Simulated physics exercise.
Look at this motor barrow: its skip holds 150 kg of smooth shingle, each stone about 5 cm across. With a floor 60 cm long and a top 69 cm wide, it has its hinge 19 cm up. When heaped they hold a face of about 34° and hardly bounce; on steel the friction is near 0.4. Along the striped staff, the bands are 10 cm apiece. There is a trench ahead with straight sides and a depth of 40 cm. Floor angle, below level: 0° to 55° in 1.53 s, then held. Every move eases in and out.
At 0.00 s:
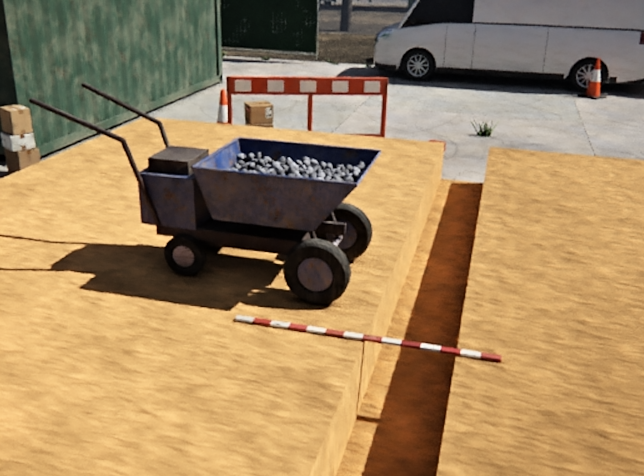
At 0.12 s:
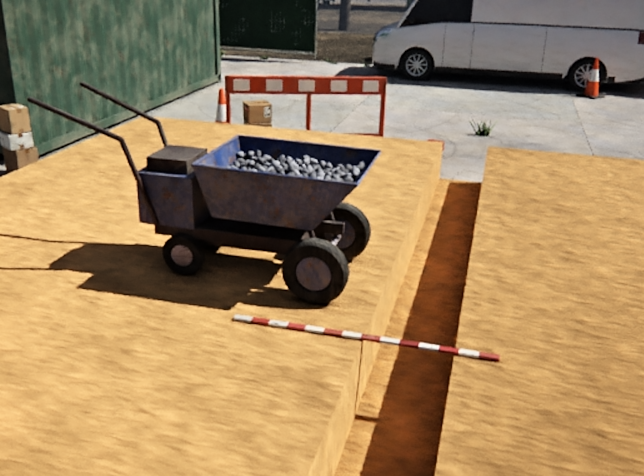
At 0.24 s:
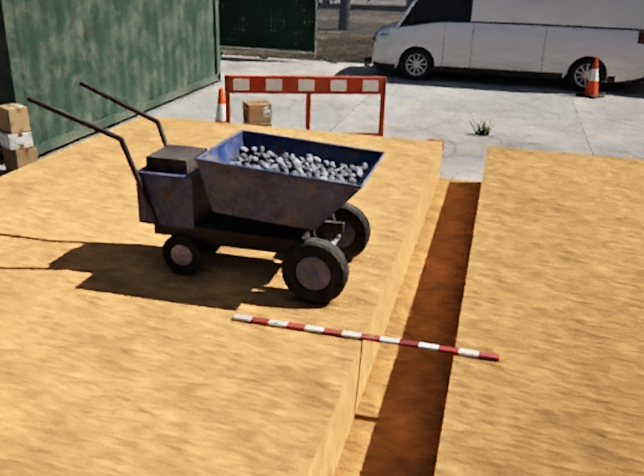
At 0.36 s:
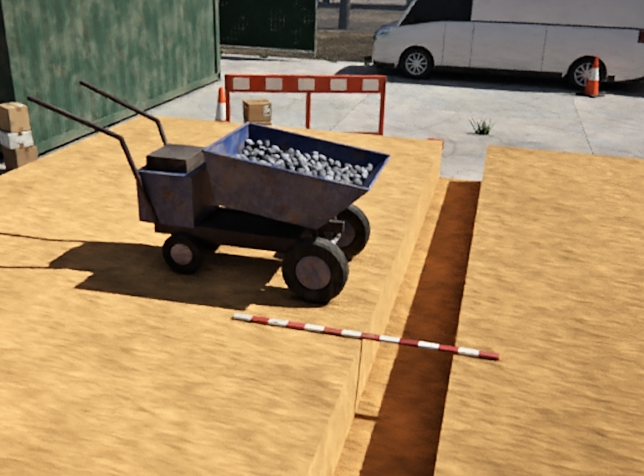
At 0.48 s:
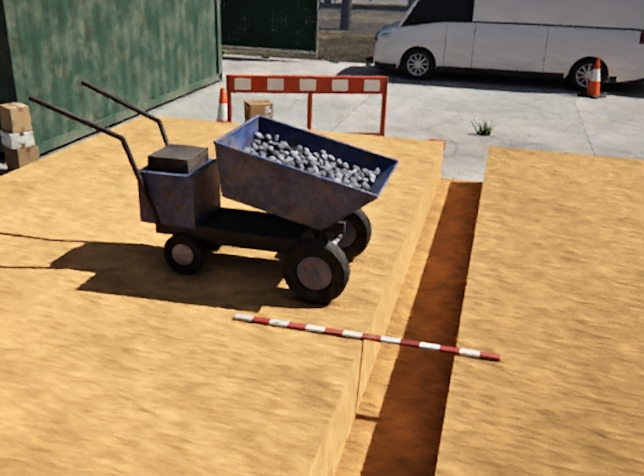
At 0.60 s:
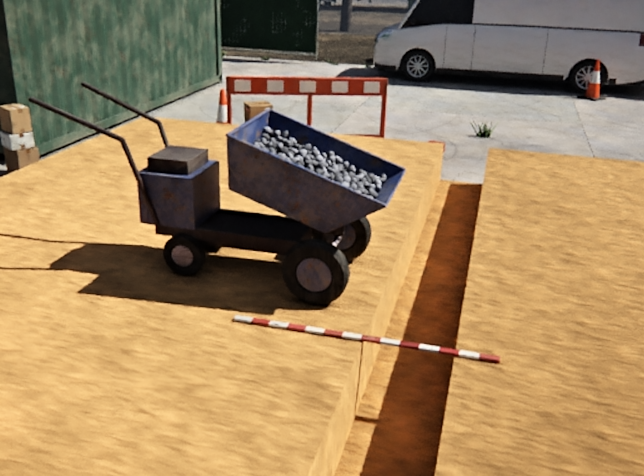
On a sandy surface beside a straight-sided trench, a blue motor barrow loaded with smooth grey stones stands still near a red-and-white striped staff, and its skip gradually tilts forward to the right, the rear rising off the chassis.
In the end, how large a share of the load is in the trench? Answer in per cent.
A share of roughly 55 %.
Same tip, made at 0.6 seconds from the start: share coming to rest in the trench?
Roughly 35 per cent.
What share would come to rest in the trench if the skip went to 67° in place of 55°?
Roughly 65 percent.
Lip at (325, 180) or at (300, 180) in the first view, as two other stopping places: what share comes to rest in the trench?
That gives roughly 65 per cent and roughly 65 per cent.
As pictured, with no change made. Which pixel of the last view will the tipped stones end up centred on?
Around (438, 345).
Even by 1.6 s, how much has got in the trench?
I'd put it near 10 per cent.
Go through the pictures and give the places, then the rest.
In the first frame, lip at (357, 185), floor tilted 0°, highest stones at (303, 170).
In the second frame, the skip is at 1°, its lip at (357, 185); the top of the load is at (290, 166); the stones move at 0.1 m/s on average.
In the third frame, the skip is at 4°, its lip at (361, 187); the top of the load is at (264, 158); the stones move at 0.2 m/s on average.
In the fourth frame, the skip is at 8°, its lip at (368, 191); the top of the load is at (257, 150); the stones move at 0.3 m/s on average.
In the fifth frame, the skip is at 13°, its lip at (378, 197); the top of the load is at (264, 143); the stones move at 0.4 m/s on average.
In the sixth frame, the skip is at 19°, its lip at (386, 206); the top of the load is at (273, 137); the stones move at 0.5 m/s on average.
After 1.1 s the floor is at 47°; 100 % in the skip; the foremost stones are at (405, 229).
After 1.6 s the floor is at 55°; 89 % in the skip, 11 % in the trench; the foremost stones are at (460, 306).
After 2.0 s the floor is at 55°; 64 % in the skip, 26 % in the trench, 10 % past the trench; the foremost stones are at (526, 308).
After 3.9 s the floor is at 55°; 31 % in the skip, 55 % in the trench, 14 % past the trench; the foremost stones are at (601, 302).
